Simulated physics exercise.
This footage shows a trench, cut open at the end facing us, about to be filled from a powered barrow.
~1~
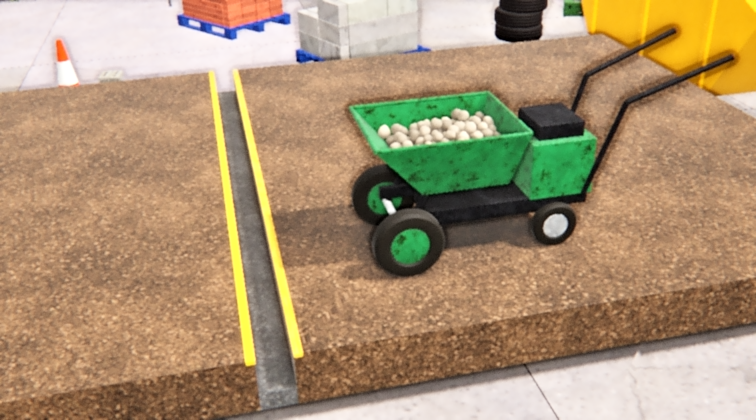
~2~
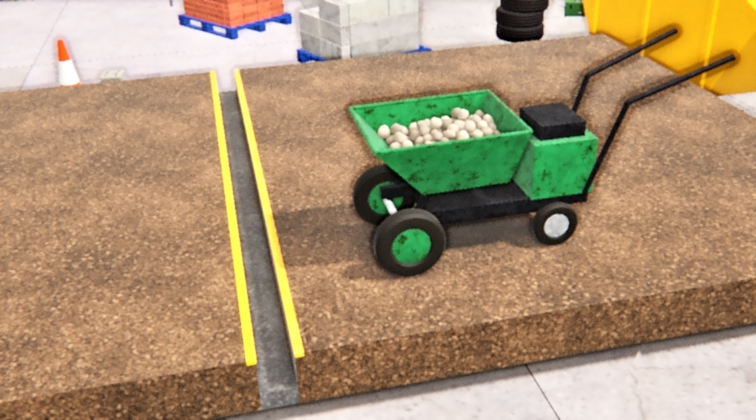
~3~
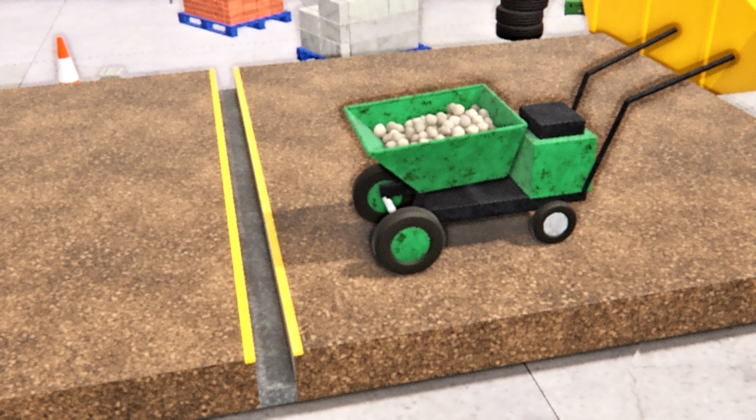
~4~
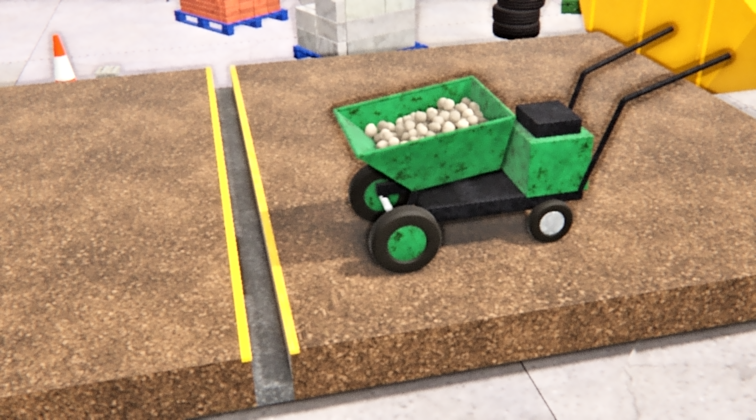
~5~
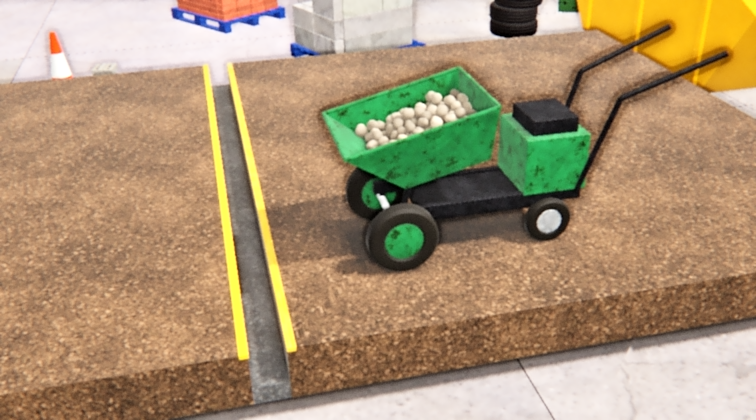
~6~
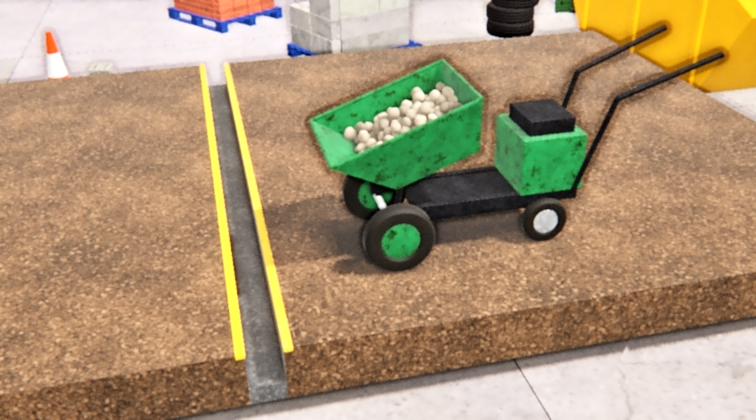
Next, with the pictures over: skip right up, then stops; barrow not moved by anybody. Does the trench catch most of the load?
Yes, more in than out.
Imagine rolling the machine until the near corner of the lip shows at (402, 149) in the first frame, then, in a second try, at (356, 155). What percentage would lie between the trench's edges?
Result: Try 1 = 50 %, try 2 = 60 %.
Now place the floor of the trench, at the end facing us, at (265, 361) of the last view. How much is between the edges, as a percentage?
Roughly 50 in a hundred.
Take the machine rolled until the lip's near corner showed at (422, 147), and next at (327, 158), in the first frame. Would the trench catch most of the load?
Run 1 - a minority. Run 2 - a minority.
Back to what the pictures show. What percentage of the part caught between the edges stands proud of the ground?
20 per cent, near enough.
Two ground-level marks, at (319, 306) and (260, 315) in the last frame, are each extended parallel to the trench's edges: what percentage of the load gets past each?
That's 100 per cent for the first and 50 per cent for the second.
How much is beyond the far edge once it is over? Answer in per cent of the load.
My estimate is around 15 percent.
Shortly afterwards, skip tipped steeply; the whole lot in the skip.
Next, skip tipped steeply; the bulk in the skip; only a few short of the trench; a little in or heaped over the trench; only a few falling.
Some moments later, skip tipped right over; near a quarter in the skip; a little short of the trench; near two thirds in or heaped over the trench; a little beyond it.
In the end, skip tipped right over; a little short of the trench; the bulk in or heaped over the trench; a little beyond it.
